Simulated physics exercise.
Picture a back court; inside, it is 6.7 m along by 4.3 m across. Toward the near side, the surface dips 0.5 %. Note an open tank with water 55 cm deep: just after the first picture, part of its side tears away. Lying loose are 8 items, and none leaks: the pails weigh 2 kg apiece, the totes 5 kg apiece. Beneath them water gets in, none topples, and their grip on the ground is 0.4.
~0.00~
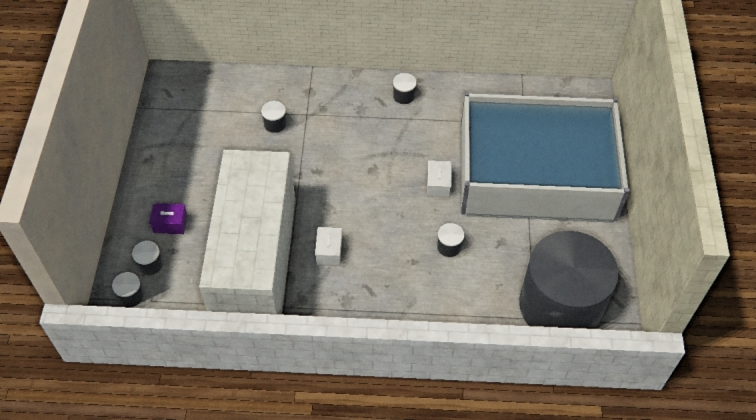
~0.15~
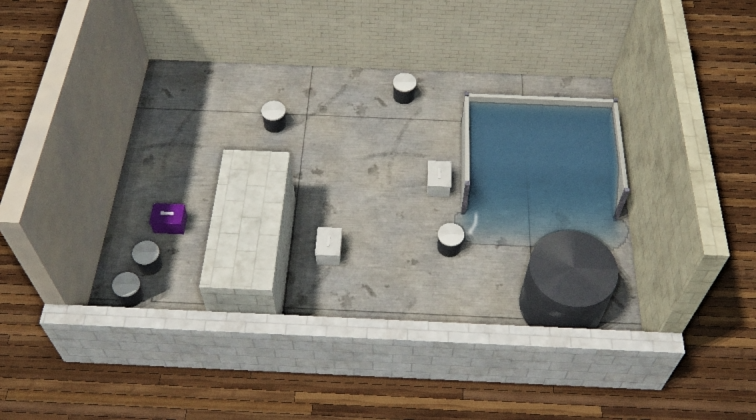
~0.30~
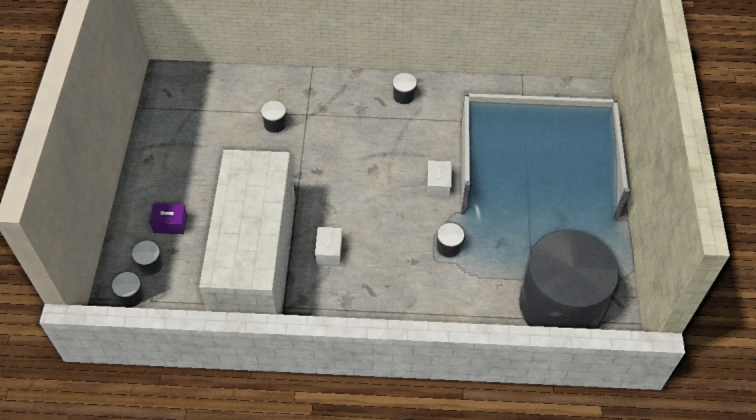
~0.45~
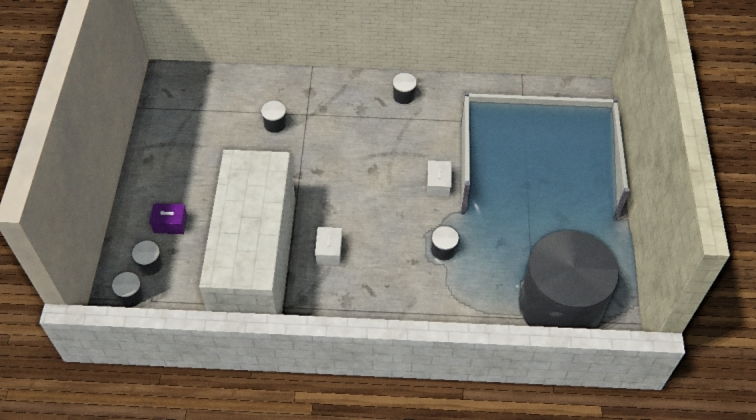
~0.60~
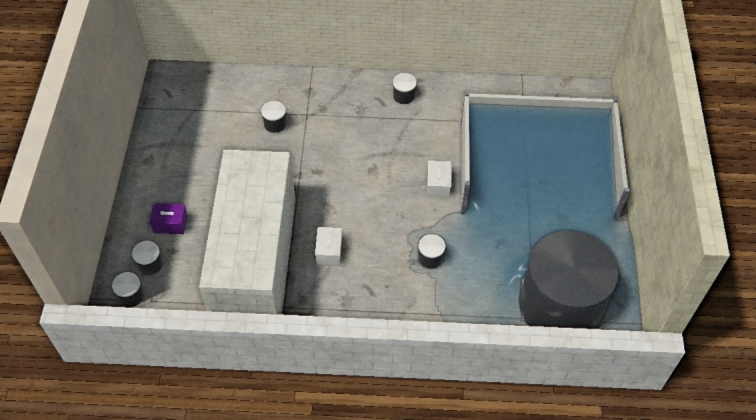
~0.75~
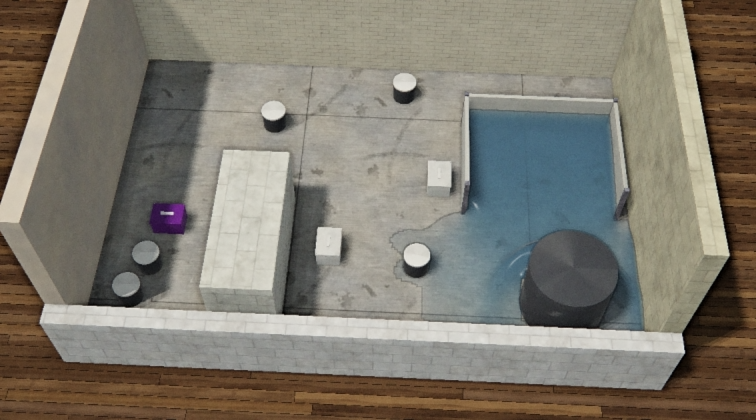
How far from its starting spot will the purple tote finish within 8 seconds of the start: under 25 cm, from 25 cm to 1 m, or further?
Under 25 cm away.
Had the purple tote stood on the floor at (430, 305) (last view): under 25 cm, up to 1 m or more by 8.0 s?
By that time it is swept a long way.
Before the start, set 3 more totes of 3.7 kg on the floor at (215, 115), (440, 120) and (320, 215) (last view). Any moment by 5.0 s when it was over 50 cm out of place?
From first to last: Does not reach it, does not reach it, surpasses it.
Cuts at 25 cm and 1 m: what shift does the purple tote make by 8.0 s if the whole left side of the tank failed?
My answer is that the purple tote edges over slightly.
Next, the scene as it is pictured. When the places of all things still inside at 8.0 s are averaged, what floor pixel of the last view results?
About (325, 170).
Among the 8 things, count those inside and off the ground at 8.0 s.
At that instant the tally stands at 5.
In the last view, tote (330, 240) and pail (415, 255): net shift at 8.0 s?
300 cm and 200 cm, respectively.
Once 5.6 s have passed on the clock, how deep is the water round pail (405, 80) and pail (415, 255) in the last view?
I'd put it at 5 cm and 6 cm respectively.
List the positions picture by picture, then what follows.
The purple tote at (167, 214), on the bottom; water covers 2.6 m2; 0 of 8 have shifted, in the first frame.
The purple tote at (167, 214), on the bottom; water covers 3.5 m2; 0 of 8 have shifted, in the second frame.
The purple tote at (167, 214) rests on the ground; 4.6 m2 under water; 0 of 8 have shifted, in the third frame.
The purple tote at (167, 214) rests on the ground; water covers 5.3 m2; 1 of 8 have shifted, in the fourth frame.
The purple tote at (167, 214) rests on the ground; 6.2 m2 under water; 1 of 8 have shifted, in the fifth frame.
The purple tote at (167, 214) rests on the ground; water covers 6.7 m2; 1 of 8 have shifted, in the sixth frame.
After 1.6 s the purple tote is near (167, 214), 0.0 m from its start, aground; 0 afloat.
After 3.6 s the purple tote is near (167, 214), 0.0 m from its start, aground; 1 afloat.
After 5.6 s the purple tote is near (167, 214), 0.0 m from its start, aground; 5 afloat.
After 8.0 s the purple tote is near (167, 214), 0.0 m from its start, aground; 5 afloat.
